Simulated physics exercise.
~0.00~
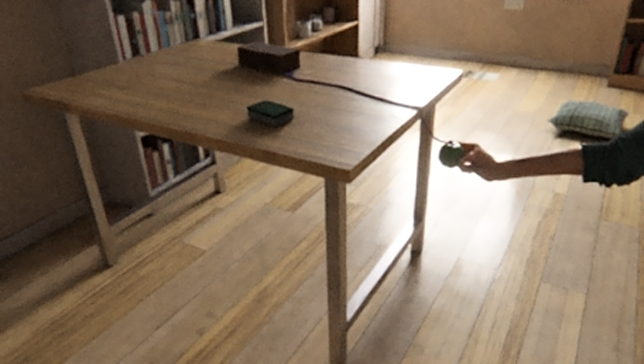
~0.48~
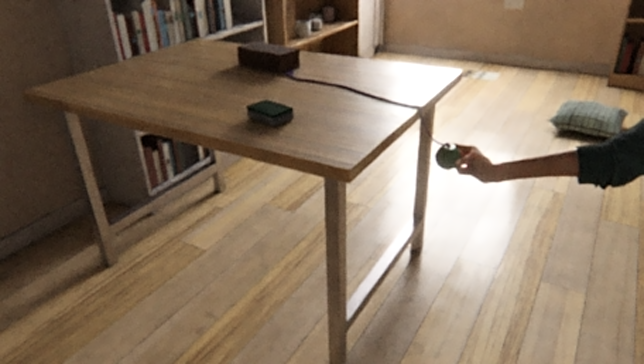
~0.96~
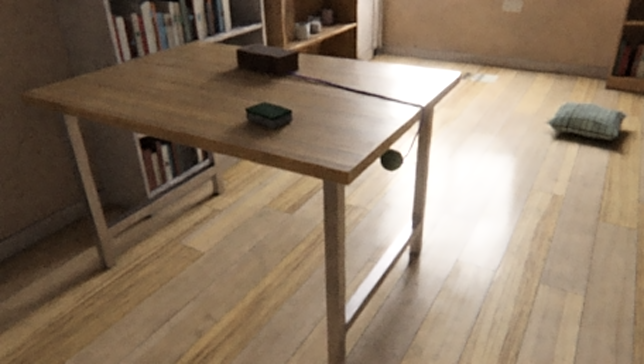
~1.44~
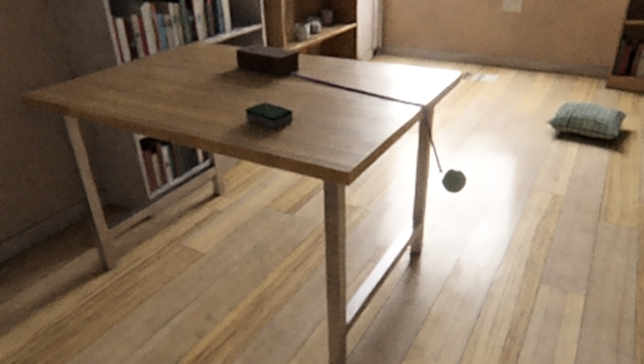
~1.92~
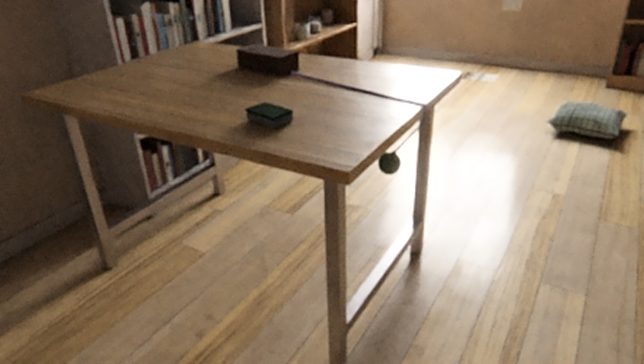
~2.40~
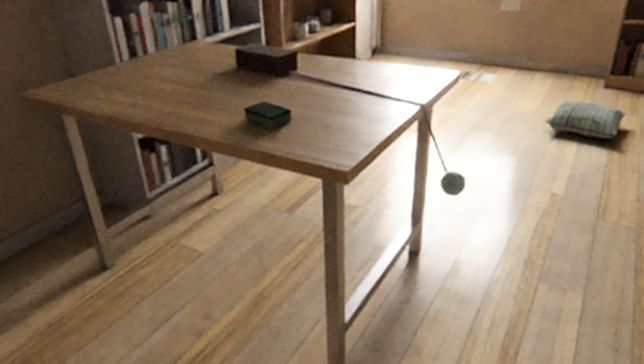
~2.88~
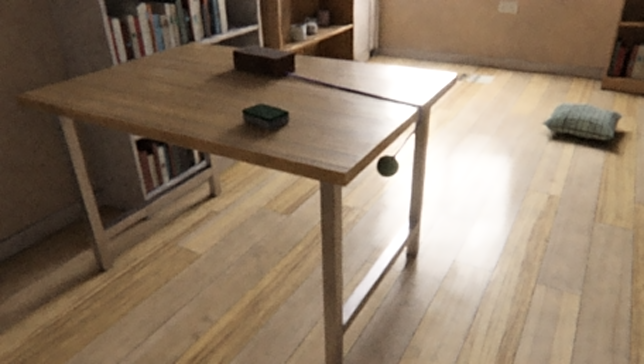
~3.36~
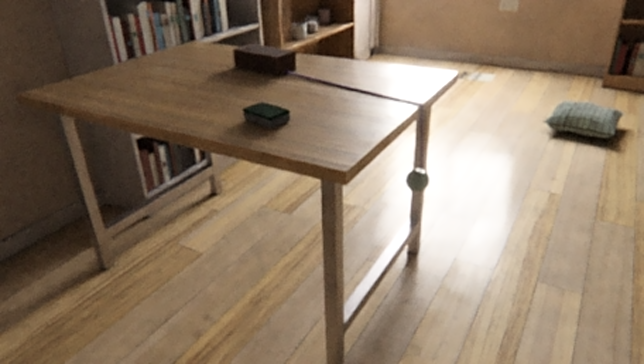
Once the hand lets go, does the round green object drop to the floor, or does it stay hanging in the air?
It stays hanging in the air on the ribbon, swinging back and forth, while the small green block on the table remains where it is.
